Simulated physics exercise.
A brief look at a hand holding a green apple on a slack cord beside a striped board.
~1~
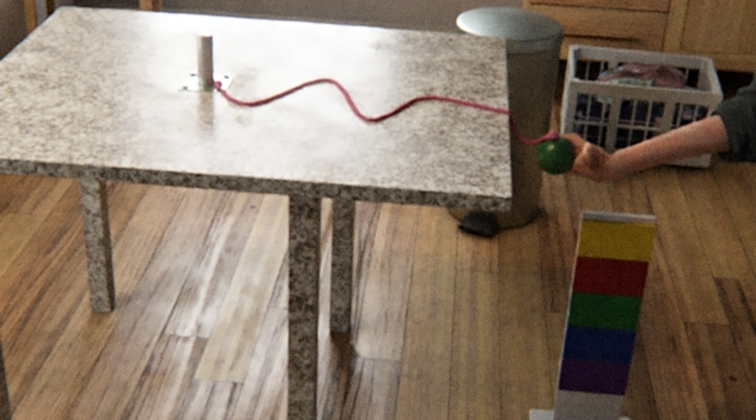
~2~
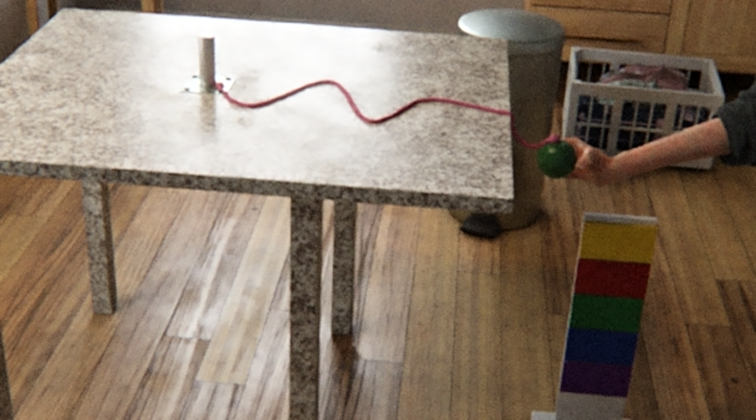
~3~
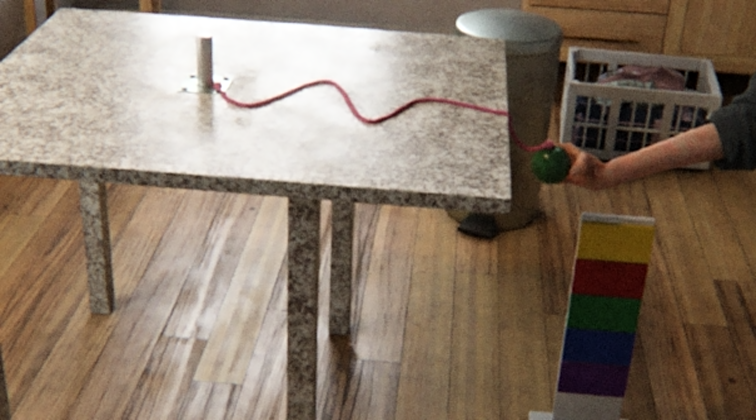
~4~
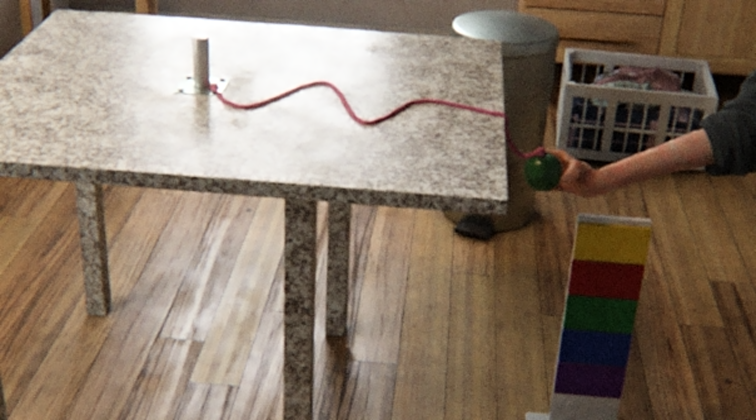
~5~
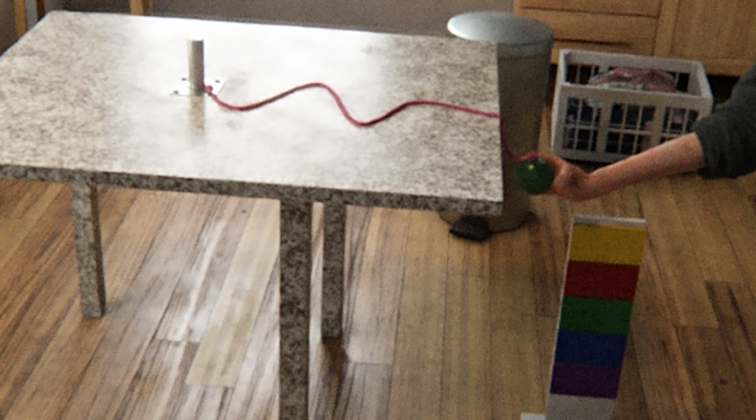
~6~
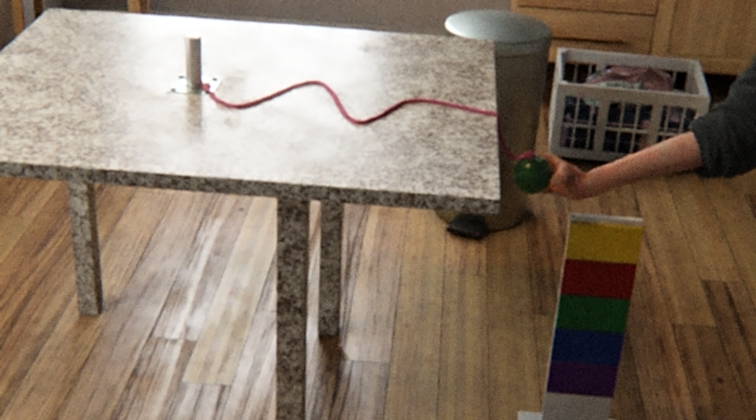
A hand holding a green ball on a slack red cord, moving it slightly left and down beside a speckled table.
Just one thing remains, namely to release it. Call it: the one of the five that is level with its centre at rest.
My call is blue.
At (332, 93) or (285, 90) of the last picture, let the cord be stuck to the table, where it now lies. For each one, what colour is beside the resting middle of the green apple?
Red, then green.
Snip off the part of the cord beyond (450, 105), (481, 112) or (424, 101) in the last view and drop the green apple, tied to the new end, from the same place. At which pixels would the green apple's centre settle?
About (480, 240) first, then about (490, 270), and finally about (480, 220).
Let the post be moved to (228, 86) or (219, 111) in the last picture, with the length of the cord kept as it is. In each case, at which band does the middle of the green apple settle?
In turn, purple and then purple.
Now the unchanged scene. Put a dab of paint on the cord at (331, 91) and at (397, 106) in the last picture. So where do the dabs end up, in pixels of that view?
End: (407, 104) and then (492, 167).
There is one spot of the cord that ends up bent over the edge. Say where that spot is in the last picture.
Close to (367, 122).
A little later, apple near (453, 326); level with blue.
Next, apple near (489, 336); level with blue.
When it is over, apple near (472, 331); level with blue. At blue.
